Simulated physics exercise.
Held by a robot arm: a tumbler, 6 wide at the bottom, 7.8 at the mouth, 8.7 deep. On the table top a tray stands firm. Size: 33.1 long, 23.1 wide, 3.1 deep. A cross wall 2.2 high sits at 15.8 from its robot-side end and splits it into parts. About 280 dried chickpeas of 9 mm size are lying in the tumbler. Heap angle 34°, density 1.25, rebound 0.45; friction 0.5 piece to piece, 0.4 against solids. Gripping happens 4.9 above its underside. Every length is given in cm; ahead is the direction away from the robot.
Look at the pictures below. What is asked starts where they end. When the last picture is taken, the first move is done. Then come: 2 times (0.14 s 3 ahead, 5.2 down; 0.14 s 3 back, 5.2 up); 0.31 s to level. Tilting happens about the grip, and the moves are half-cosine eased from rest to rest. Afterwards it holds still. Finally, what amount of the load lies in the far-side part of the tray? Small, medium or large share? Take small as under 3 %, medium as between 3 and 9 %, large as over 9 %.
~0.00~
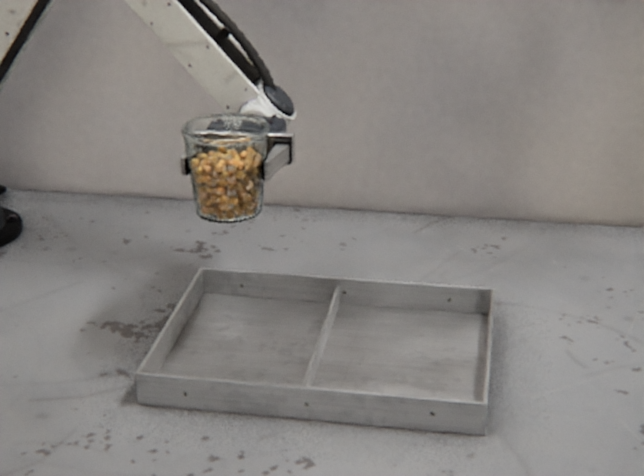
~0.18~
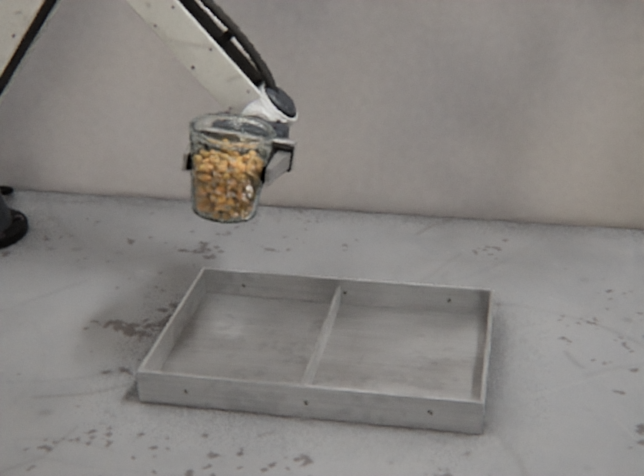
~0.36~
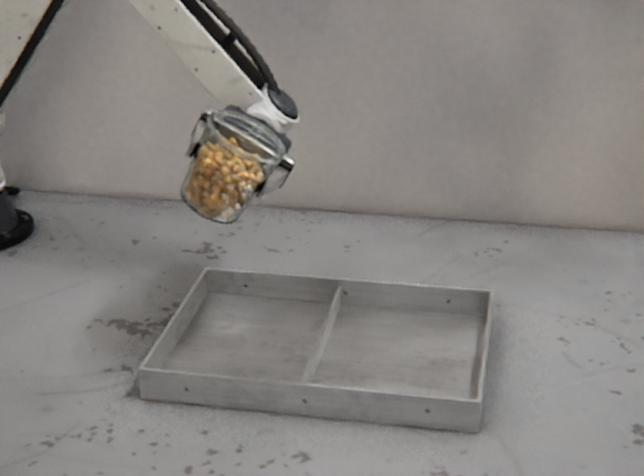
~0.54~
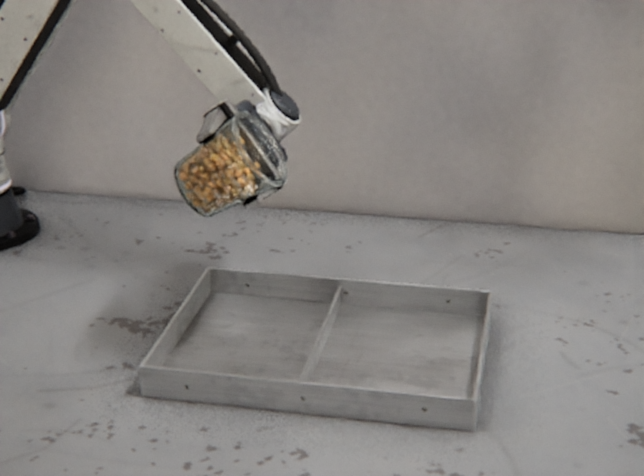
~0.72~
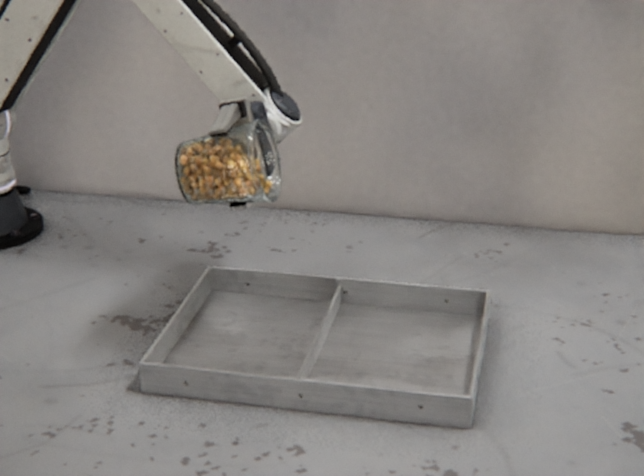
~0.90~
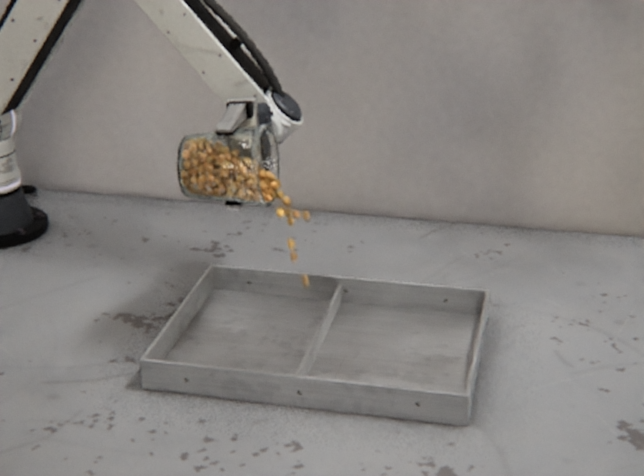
A large share.
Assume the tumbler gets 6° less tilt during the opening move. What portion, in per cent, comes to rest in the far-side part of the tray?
It would be near 15 per cent.
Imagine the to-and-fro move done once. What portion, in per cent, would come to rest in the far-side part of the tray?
In that case it would be roughly 20 per cent.
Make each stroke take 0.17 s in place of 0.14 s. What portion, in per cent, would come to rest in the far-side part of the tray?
Estimate for that case: 15 %.
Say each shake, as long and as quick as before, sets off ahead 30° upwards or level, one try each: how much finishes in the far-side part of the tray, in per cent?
Estimates, in order: 85 % then 80 %.
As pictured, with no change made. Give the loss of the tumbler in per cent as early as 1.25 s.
Roughly 20 percent up to then.
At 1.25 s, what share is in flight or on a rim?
Logged share: Close to 4 per cent.
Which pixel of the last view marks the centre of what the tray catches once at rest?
Centre estimate: About (355, 350).
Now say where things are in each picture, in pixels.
Tumbler middle at (227, 171), level; upper third of the load around (228, 162), from x 195 to 260, top at y 145; 279 in the tumbler, in the first picture.
Tumbler middle at (228, 171), tilted 8° forward; upper third of the load around (226, 162), from x 200 to 260, top at y 145, in the second picture.
Tumbler middle at (227, 171), tilted 29° forward; upper third of the load around (222, 162), from x 190 to 260, top at y 140, in the third picture.
Tumbler middle at (227, 170), tilted 56° forward; upper third of the load around (221, 158), from x 185 to 255, top at y 135, in the fourth picture.
Tumbler middle at (226, 167), tilted 77° forward; upper third of the load around (215, 155), from x 185 to 270, top at y 140, in the fifth picture.
Tumbler middle at (227, 166), tilted 85° forward; upper third of the load around (209, 158), from x 185 to 305, top at y 140; 270 in the tumbler, 9 in flight or on a rim, in the sixth picture.
By 1.25 s, tilted 85° forward, highest piece 21 above the table; 223 in the tumbler, 33 in the far-side part, 11 in the robot-side part, 12 in flight or on a rim.
By 1.60 s, tilted 51° forward, highest piece 22 above the table; 158 in the tumbler, 76 in the far-side part, 31 in the robot-side part, 14 in flight or on a rim.
By 1.97 s, level, highest piece 22 above the table; 158 in the tumbler, 83 in the far-side part, 38 in the robot-side part.
By 3.02 s, level, highest piece 21 above the table; 158 in the tumbler, 83 in the far-side part, 38 in the robot-side part.
Final count, 158 in the tumbler, 83 in the far-side part, 38 in the robot-side part. That is 30 % in the far-side part of the tray.
